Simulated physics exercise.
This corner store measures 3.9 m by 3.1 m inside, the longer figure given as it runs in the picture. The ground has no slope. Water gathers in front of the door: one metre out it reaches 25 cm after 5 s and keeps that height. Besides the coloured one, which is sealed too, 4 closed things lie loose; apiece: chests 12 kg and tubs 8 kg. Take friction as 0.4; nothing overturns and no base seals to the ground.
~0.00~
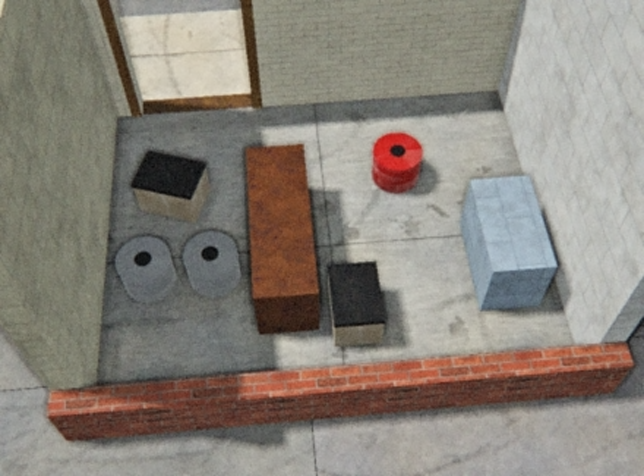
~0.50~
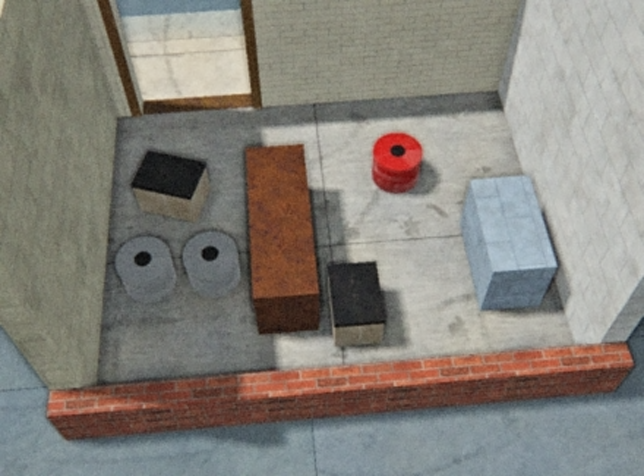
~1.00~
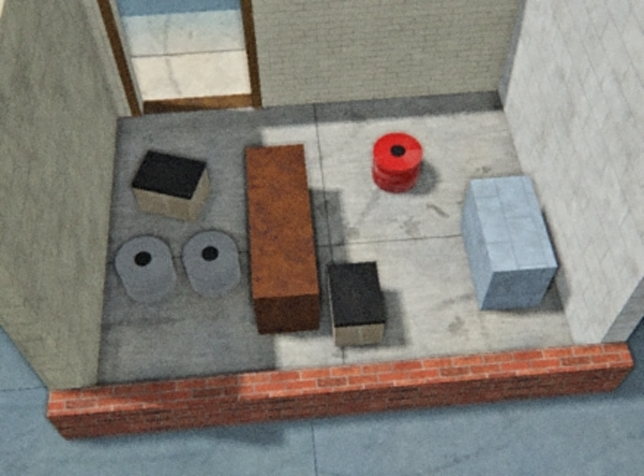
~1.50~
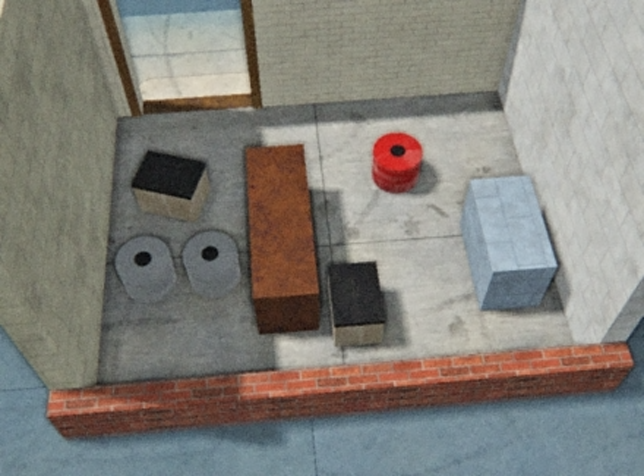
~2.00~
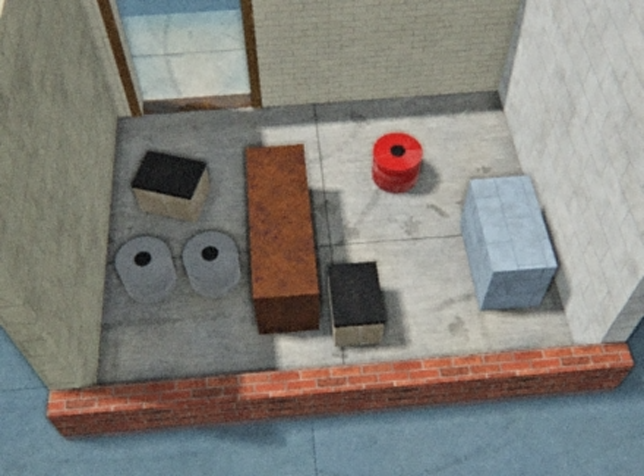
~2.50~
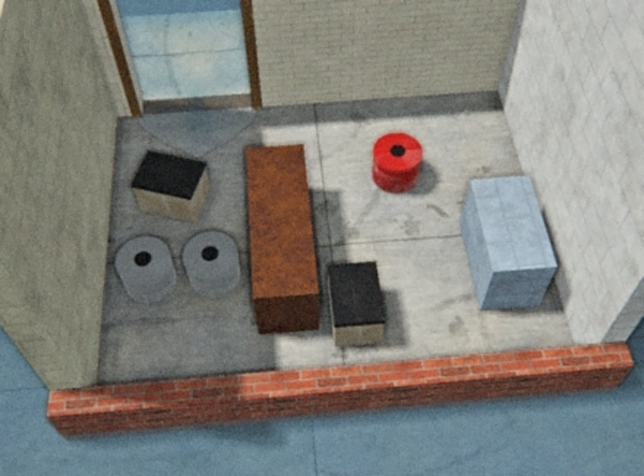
In a small walled store with an open doorway at the back, boxes and round tubs, one of them red, stay still while bluish water spreads outside, crosses the doorway and begins to wet the floor just inside.
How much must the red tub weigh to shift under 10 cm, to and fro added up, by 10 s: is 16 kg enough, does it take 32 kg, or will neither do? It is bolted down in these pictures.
Verdict: The smaller load will do.
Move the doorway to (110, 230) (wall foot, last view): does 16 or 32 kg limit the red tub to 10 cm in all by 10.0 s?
In that case the smaller load will do.
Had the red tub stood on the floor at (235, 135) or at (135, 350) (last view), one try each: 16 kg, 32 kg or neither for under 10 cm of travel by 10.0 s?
In turn: Neither holds; neither is enough.
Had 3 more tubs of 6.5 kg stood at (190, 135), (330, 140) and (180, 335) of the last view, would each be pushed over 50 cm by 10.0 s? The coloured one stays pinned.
In turn: More, less, less.
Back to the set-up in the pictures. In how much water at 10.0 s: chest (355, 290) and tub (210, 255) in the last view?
About 6 and 16 cm.
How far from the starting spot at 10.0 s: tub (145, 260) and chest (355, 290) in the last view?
In turn: 200 cm, 50 cm.
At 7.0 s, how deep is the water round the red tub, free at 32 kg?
About 4 cm.
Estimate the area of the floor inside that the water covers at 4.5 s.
Roughly 4.0 m2.
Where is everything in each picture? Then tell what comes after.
In the first frame, the red tub at (398, 151) rests on the ground; water covers 0.0 m2; 0 of 5 have shifted.
In the second frame, the red tub at (398, 151) rests on the ground; 0.0 m2 under water; 0 of 5 have shifted.
In the third frame, the red tub at (398, 151), on the bottom; 0.0 m2 under water; 0 of 5 have shifted.
In the fourth frame, the red tub at (398, 151), on the bottom; water covers 0.0 m2; 0 of 5 have shifted.
In the fifth frame, the red tub at (398, 151), on the bottom; water covers 0.0 m2; 0 of 5 have shifted.
In the sixth frame, the red tub at (398, 151), on the bottom; 0.4 m2 under water; 0 of 5 have shifted.
After 3.5 s the red tub would be 0 cm from its start with 16 kg and 0 cm from its start with 32 kg; 0 cm of water round it then.
After 4.5 s the red tub would be 0 cm from its start with 16 kg and 0 cm from its start with 32 kg; 1 cm of water round it then.
After 7.0 s the red tub would be 0 cm from its start with 16 kg and 0 cm from its start with 32 kg; 4 cm of water round it then.
After 10.0 s the red tub would be 4 cm from its start with 16 kg and 0 cm from its start with 32 kg; 9 cm of water round it then.
